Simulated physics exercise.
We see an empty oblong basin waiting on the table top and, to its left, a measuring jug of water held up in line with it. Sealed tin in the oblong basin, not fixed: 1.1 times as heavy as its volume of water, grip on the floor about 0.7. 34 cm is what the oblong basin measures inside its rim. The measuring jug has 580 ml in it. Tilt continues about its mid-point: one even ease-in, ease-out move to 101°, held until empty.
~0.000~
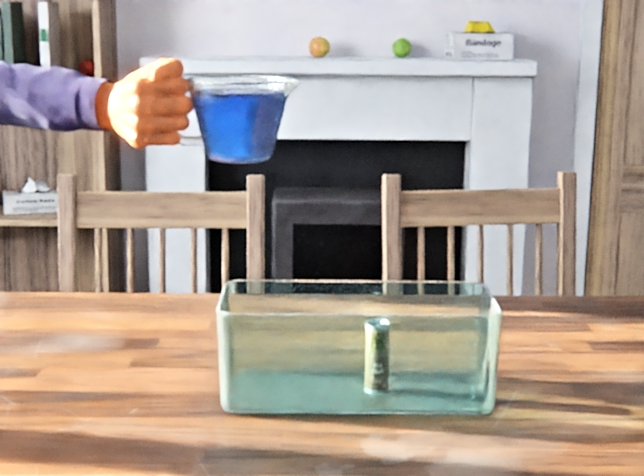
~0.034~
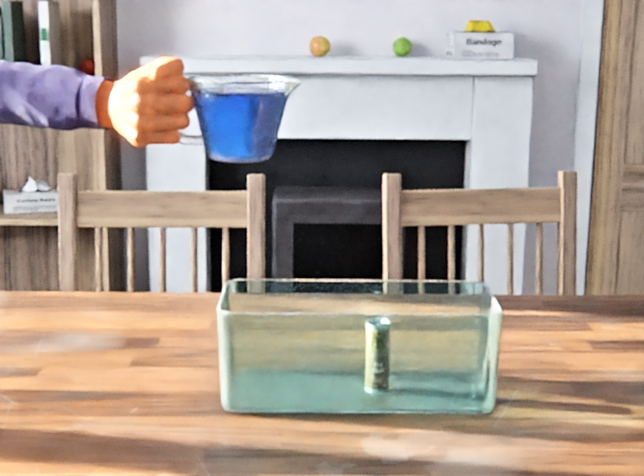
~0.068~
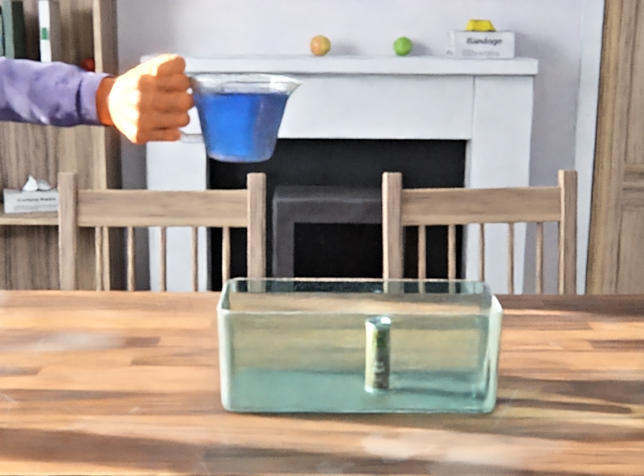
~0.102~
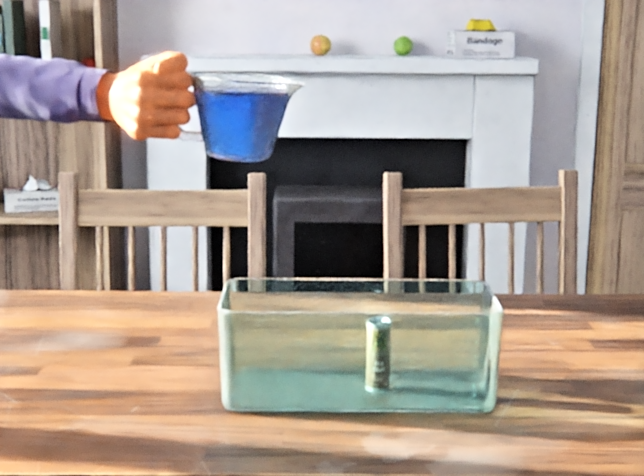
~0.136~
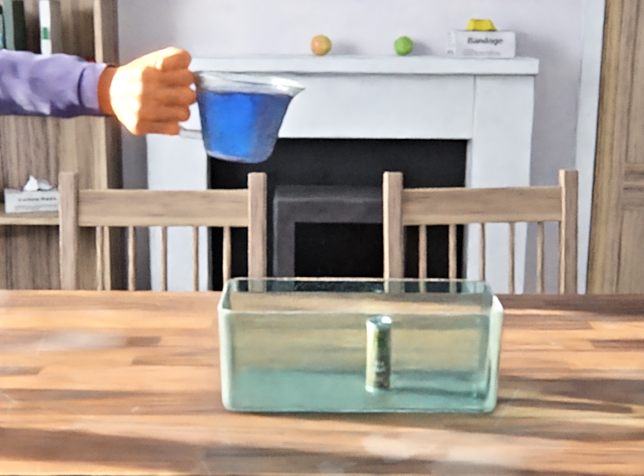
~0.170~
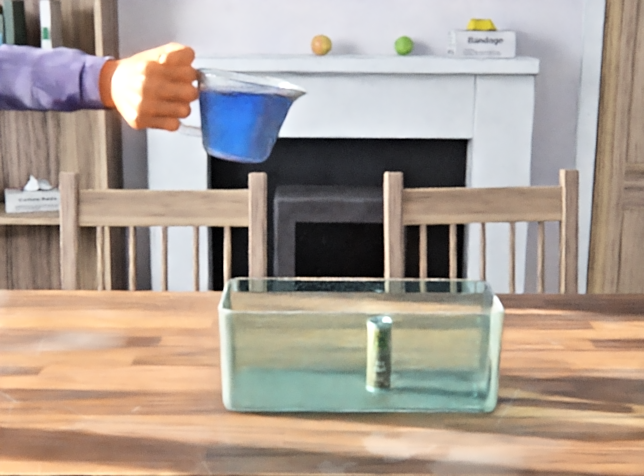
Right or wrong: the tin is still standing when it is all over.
Wrong, it has gone over.
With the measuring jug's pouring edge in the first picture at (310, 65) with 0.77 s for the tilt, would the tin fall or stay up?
After that, the tin overturns.
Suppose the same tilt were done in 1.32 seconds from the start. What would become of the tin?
The tin tips over.
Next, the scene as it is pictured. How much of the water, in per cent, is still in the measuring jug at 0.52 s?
I'd estimate some 62 % remains.
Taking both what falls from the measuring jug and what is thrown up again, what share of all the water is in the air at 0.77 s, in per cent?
Estimate: About 28 in a hundred.
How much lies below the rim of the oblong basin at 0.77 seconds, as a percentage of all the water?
About 64 per cent.
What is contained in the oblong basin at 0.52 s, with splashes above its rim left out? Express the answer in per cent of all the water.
Estimate - around 2 in a hundred parts.
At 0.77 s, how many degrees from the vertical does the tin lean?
Tilt: Around 5 degrees.
Then, 0.52 s in, the tilt is 70° and 62 per cent is still to pour; the tin stands where it began.
Then, 0.77 s in, the tilt is 100° and 9 per cent is still to pour; the tin leans 4°.
Then, 1.04 s in, the tilt is 101° and 0 per cent is still to pour; the tin lies on its side.
Then, 1.33 s in, the tilt is 101° and 0 per cent is still to pour; the tin lies on its side.
Finally, the tin lies on its side.
